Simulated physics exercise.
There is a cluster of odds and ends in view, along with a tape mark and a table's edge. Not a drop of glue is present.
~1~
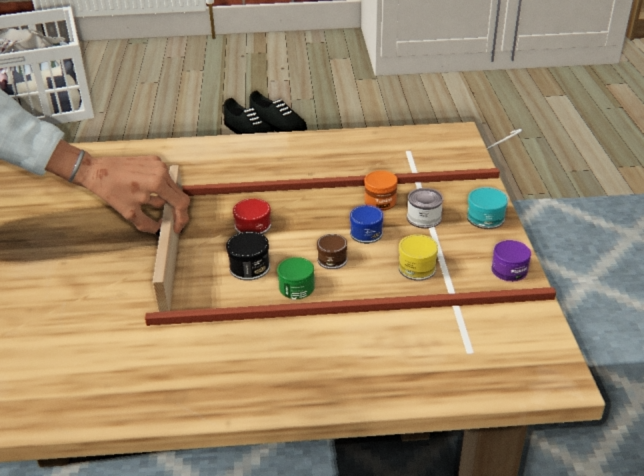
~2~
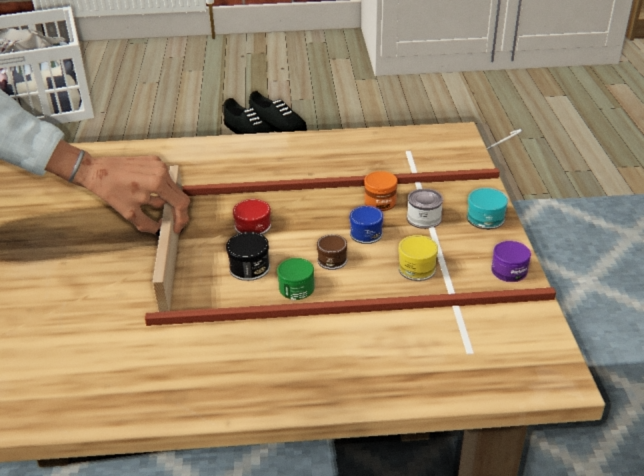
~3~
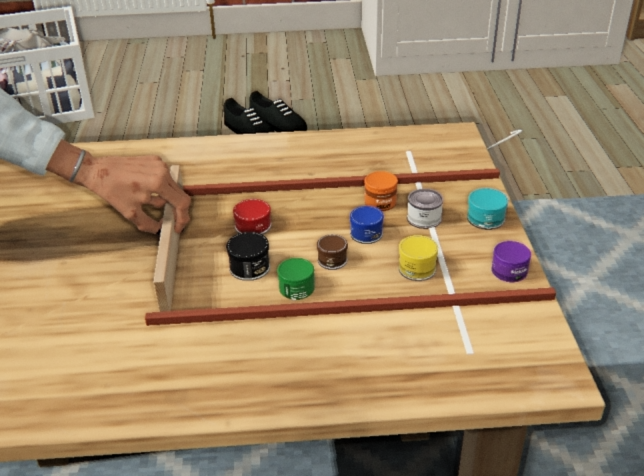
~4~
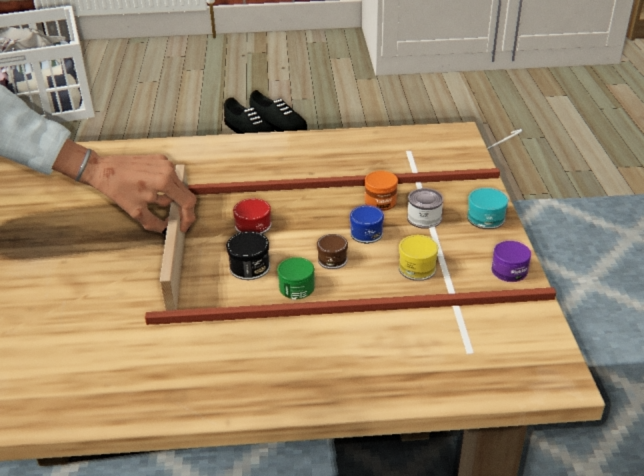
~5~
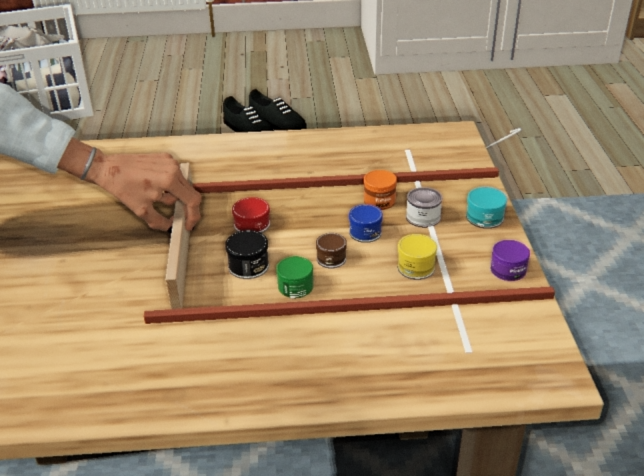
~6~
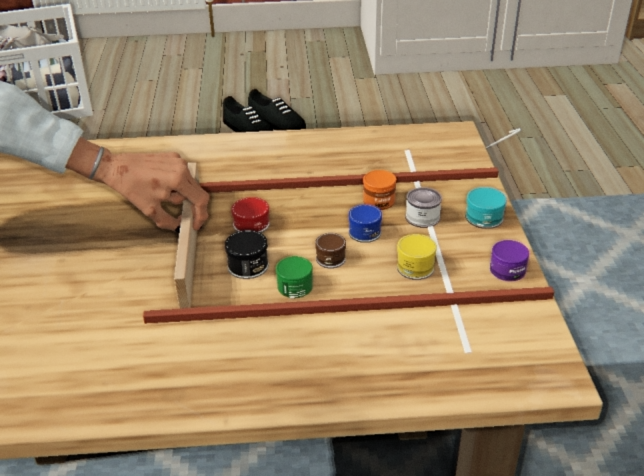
On a wooden table, a hand slides an upright board slightly right toward colourful small pots.
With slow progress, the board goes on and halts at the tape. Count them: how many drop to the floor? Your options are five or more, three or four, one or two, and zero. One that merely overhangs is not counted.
My pick is zero.
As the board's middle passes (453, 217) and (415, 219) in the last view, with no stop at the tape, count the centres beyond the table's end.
It would be 2 at the first and 0 at the second.
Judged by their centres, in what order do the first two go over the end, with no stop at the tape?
First the turquoise tin, then the purple tub.
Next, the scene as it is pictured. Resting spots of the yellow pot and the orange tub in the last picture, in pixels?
Final centres, first then second: (495, 258), (436, 181).
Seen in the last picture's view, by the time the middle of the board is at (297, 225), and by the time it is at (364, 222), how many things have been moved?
Tally: 4; 7.
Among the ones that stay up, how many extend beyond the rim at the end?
2.
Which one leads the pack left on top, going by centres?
That would be the turquoise tin.
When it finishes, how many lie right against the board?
It adds up to 5.
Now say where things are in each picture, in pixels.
In the first frame, purple tub (511, 261); turquoise tin (487, 208); white tin (425, 208); board (170, 235); tape (434, 236).
In the second frame, turquoise tin (487, 209); green tub (296, 279).
In the third frame, white tin (425, 209); red pot (252, 218).
In the fourth frame, purple tub (511, 261); yellow pot (418, 258).
In the fifth frame, turquoise tin (486, 207); orange tub (380, 190).
In the sixth frame, purple tub (509, 261); turquoise tin (486, 208); white tin (423, 208); board (189, 231); tape (433, 235).
Early on, none off yet; purple tub at rest near (509, 261); turquoise tin at rest near (486, 208); white tin at rest near (423, 208).
Finally, the number that fall off is zero.
